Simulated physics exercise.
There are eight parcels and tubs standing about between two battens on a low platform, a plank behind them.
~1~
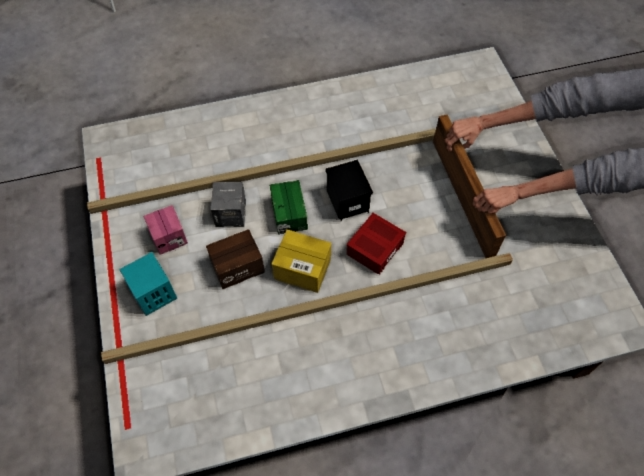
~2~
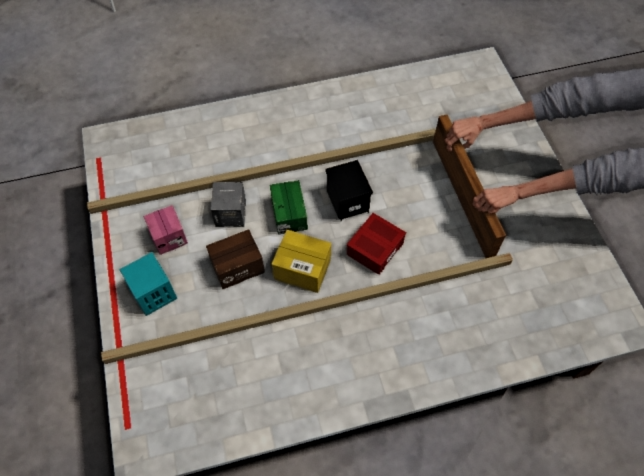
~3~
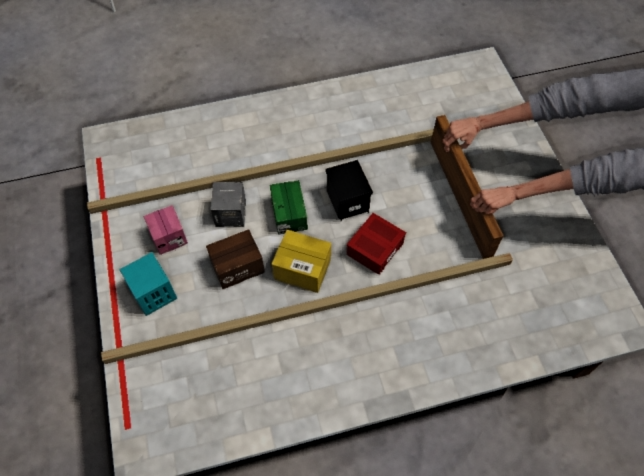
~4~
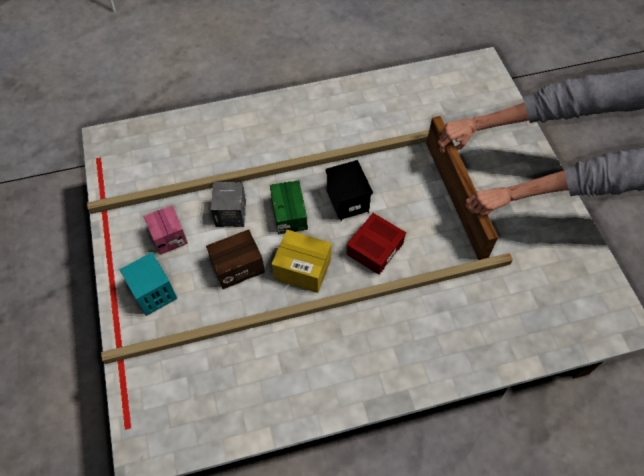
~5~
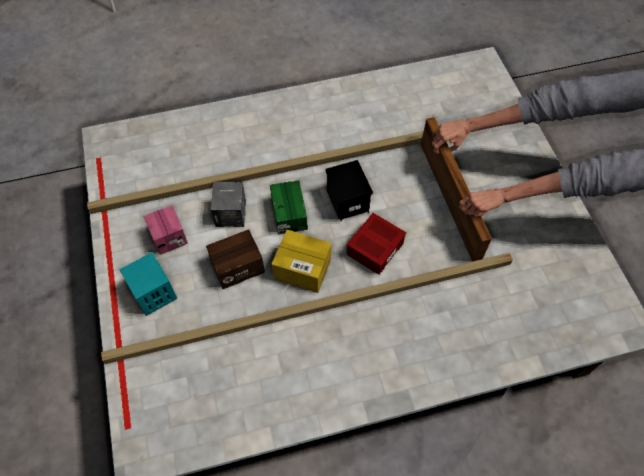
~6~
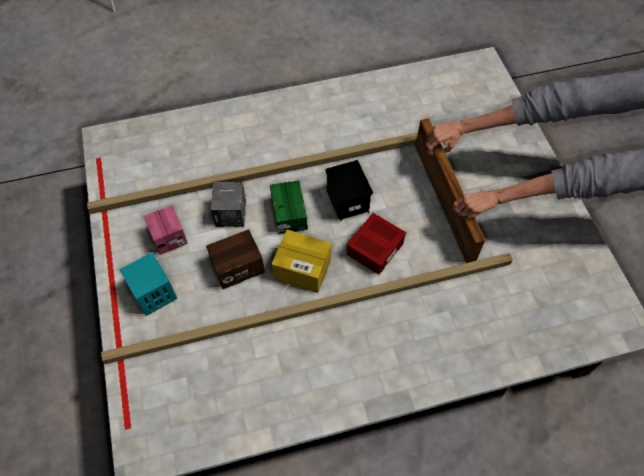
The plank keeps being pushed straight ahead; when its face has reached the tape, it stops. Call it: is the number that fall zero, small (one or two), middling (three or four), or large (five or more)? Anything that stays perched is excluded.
It is large.
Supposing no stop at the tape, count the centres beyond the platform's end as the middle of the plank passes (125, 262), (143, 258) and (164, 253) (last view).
Place by place: 6, 6 and 4.
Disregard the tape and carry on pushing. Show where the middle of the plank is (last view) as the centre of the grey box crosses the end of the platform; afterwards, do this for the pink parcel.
(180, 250) and (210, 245), more or less.
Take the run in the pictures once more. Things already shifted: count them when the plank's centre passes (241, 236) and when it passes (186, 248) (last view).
Well, it's 8 at the first one and 8 at the second.
A little later, none off yet; turquoise crate at rest near (149, 284); pink parcel at rest near (166, 230); brown box shifted a little near (215, 255).
When it is over, the number that fall off is five or more; down, red tote, black tote, green parcel, yellow parcel, grey box, brown box, pink parcel and turquoise crate.
